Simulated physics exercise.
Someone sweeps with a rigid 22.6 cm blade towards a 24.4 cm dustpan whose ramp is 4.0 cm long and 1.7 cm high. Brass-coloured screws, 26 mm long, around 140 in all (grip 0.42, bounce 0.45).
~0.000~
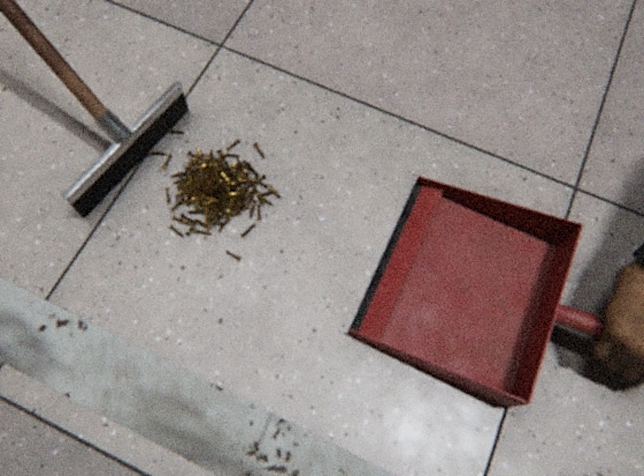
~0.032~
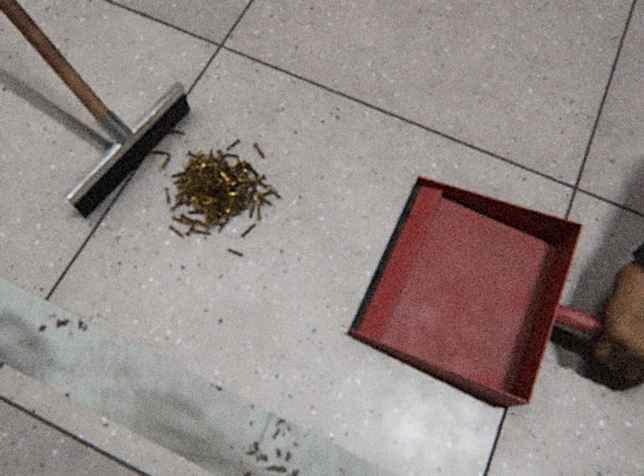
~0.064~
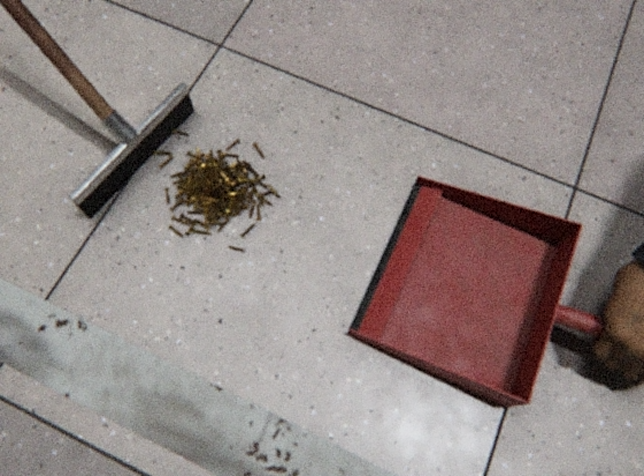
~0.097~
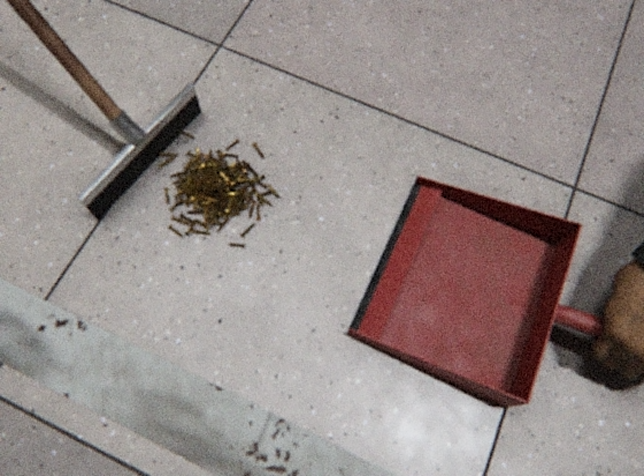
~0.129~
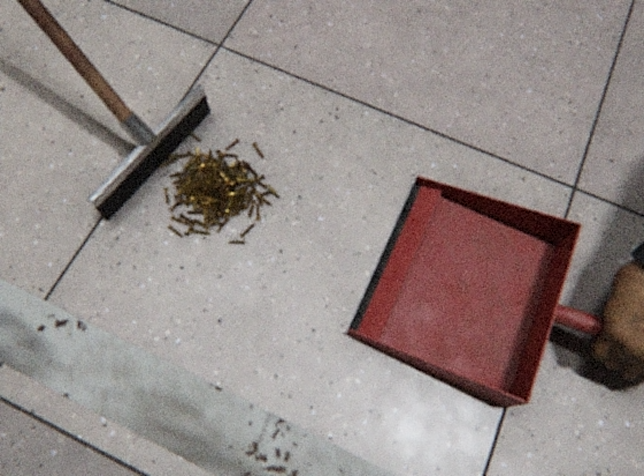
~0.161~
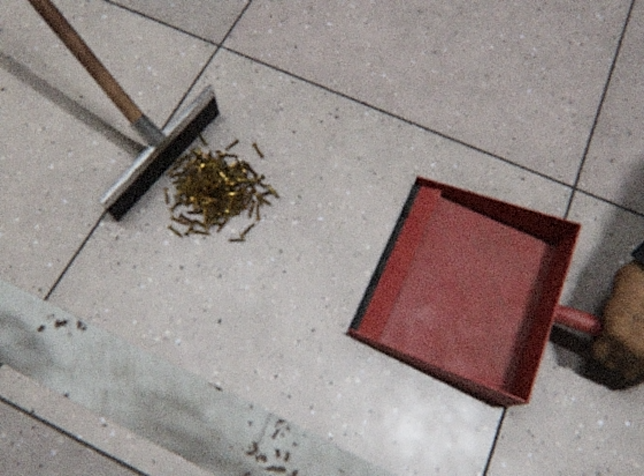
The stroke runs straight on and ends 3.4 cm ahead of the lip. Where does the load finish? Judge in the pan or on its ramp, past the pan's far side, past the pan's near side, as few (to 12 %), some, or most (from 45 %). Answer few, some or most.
Pan few, far side few, near side few.
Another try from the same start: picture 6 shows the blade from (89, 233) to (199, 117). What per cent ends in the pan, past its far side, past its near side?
Pan 0, far 0, near 50.
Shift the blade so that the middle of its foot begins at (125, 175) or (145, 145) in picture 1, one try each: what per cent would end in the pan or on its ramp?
Some 5 and 0 per cent.
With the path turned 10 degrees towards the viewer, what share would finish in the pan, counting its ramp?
Then about 0 per cent.
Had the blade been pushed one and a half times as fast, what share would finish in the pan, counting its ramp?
In that case some 5 per cent.
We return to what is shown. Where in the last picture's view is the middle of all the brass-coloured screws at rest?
Around (359, 235).
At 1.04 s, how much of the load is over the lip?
Near 0 per cent so far.
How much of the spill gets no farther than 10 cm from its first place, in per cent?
About 10 per cent.
After 0.49 s, middle of the blade 20 cm from the lip; 0 % over the lip, far side 0 %, near side 0 %.
After 0.71 s, middle of the blade 11 cm from the lip; 0 % over the lip, far side 0 %, near side 0 %.
After 1.04 s, middle of the blade 5 cm from the lip; 0 % over the lip, far side 0 %, near side 0 %.
In the end, at 1.5 s, pan 0 %, far side 0 %, near side 0 %, in front of the lip or behind the blade 95 %.
